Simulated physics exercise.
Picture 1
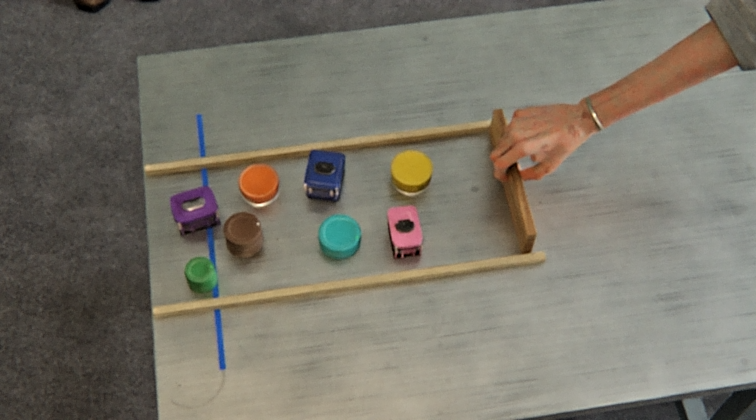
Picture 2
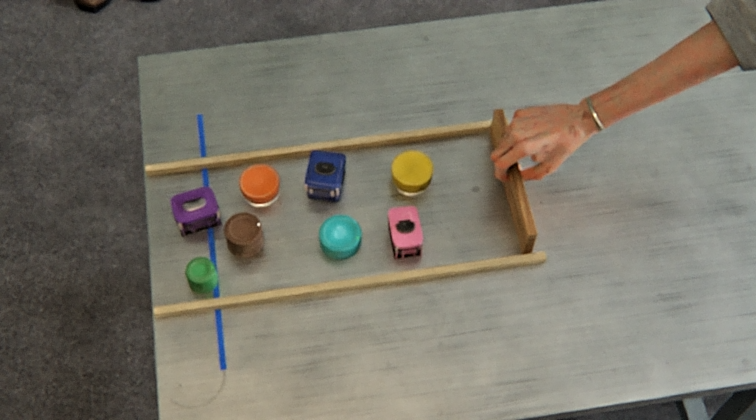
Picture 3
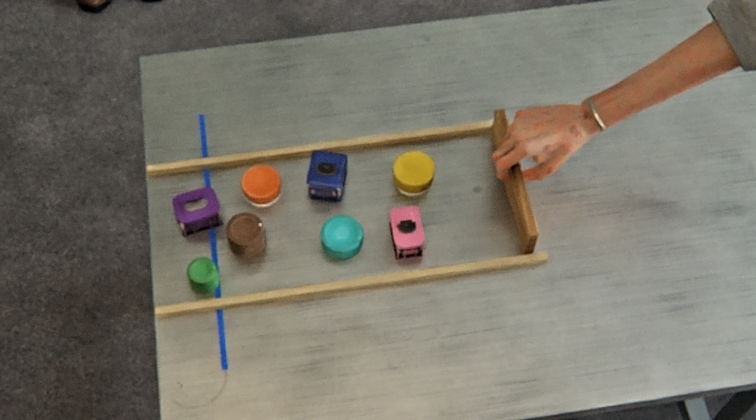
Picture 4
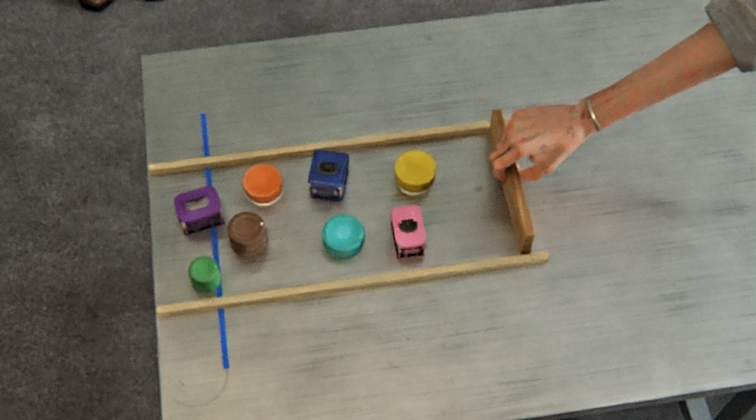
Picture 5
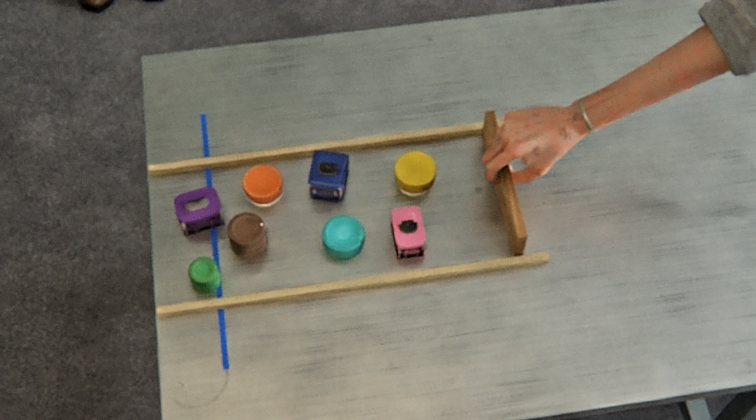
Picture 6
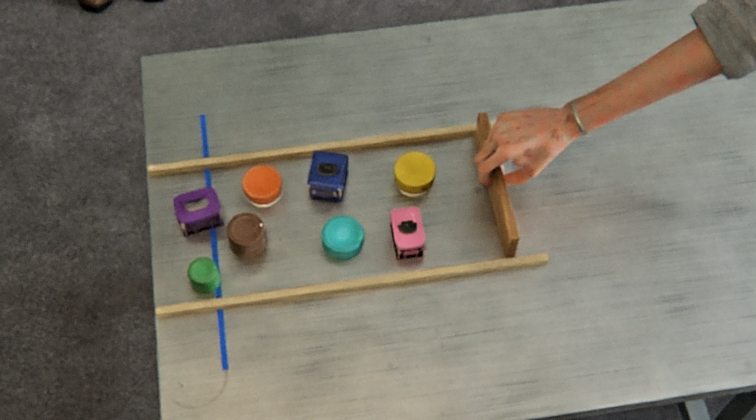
On a grey tabletop, eight small tins, lids and cases lie scattered between two wooden rails, some near a blue tape line, while a hand holds a wooden board still at the right, then slides it slightly left.
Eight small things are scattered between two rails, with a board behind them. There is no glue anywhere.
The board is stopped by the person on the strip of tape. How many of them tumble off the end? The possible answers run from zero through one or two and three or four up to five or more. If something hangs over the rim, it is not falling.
So the count of drops is three to four.
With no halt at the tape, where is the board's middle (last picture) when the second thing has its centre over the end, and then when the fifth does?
Its centre point is roughly (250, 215) and later (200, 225).
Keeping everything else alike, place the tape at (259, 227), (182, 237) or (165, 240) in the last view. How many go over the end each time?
The counts: 0, 6 and 7.
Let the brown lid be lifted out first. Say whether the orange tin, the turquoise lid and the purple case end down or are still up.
The orange tin ends up down, the turquoise lid keeps its place and the purple case ends up down.
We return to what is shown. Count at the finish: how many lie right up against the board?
It ends up touching 2.
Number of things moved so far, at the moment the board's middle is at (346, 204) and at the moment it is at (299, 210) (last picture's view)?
The count is 5 at the first point and 7 at the second.
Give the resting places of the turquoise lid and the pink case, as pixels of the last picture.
Reading them off: First (164, 260); then (200, 261).
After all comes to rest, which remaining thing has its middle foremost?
The blue case finishes closest.
A little later, none off yet; green lid at rest near (204, 276); purple case at rest near (199, 211); brown lid at rest near (247, 236).
Next, none off yet; green lid at rest near (204, 276); purple case shifted a little near (185, 214); brown lid shifted about its own width near (223, 235).
When it is over, the number that fall off is three or four; down, orange tin, brown lid and purple case.
